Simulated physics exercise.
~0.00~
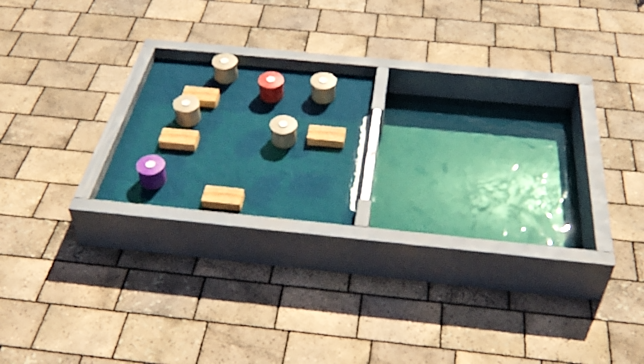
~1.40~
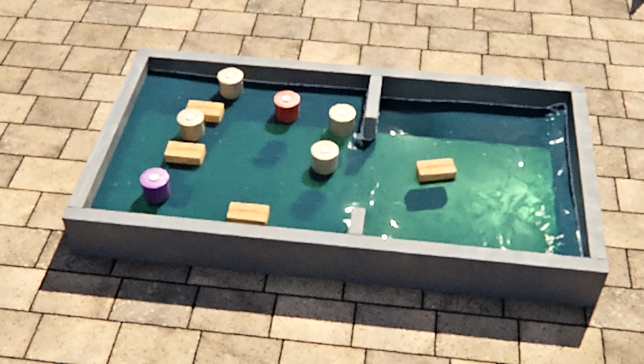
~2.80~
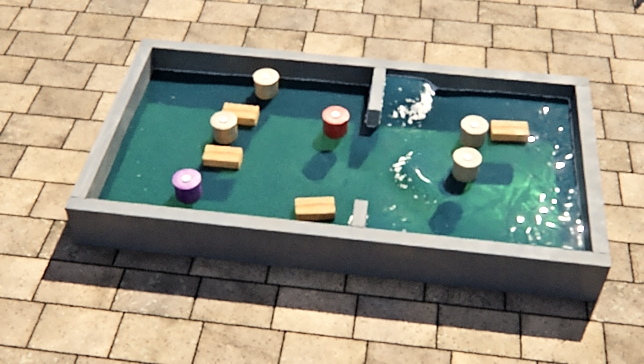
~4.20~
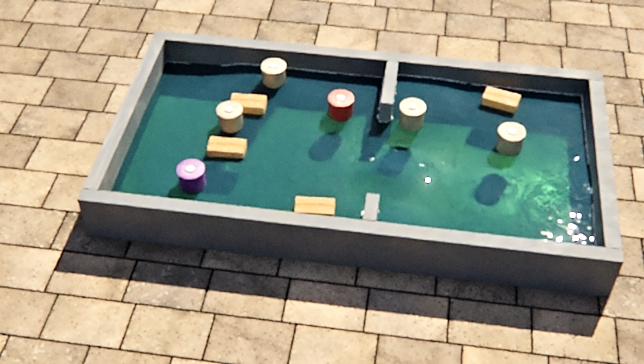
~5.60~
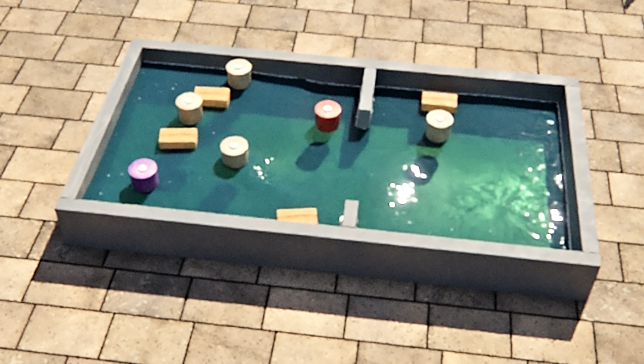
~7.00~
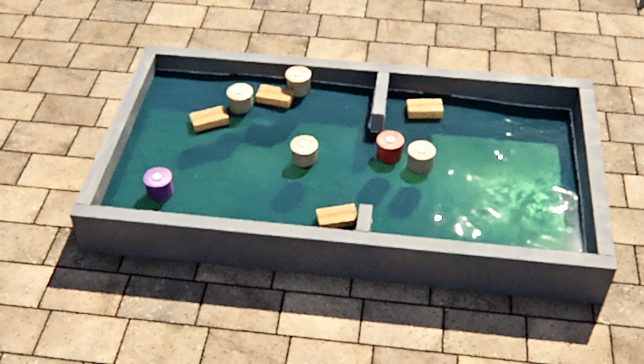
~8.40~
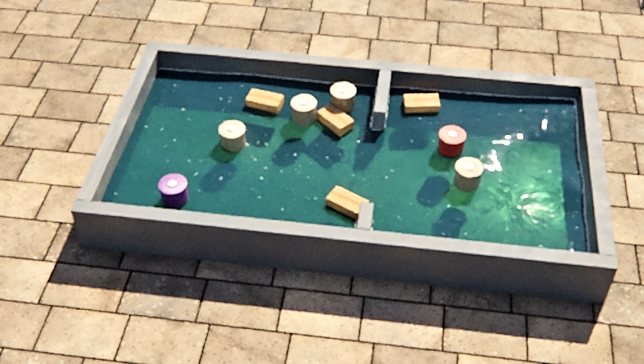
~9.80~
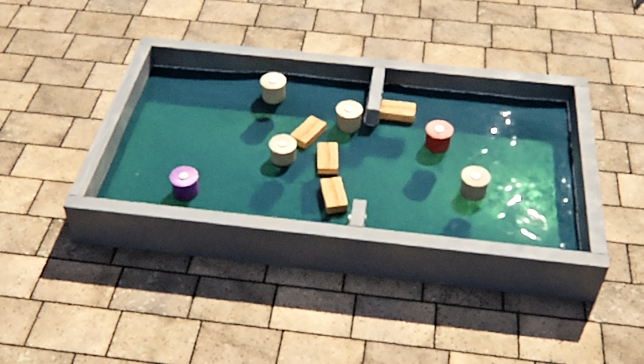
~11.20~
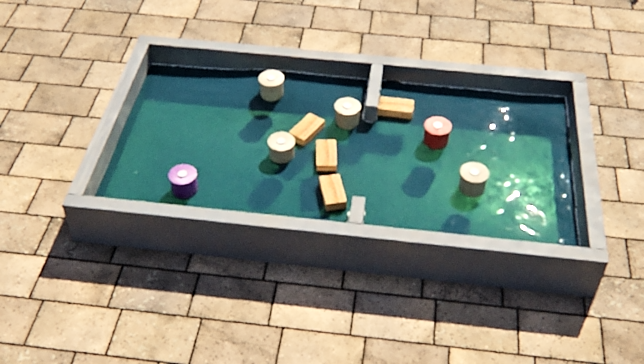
Paved ground with a divided water basin, floating tubs and blocks drifting right through the gap, red tub crossing, purple staying left.
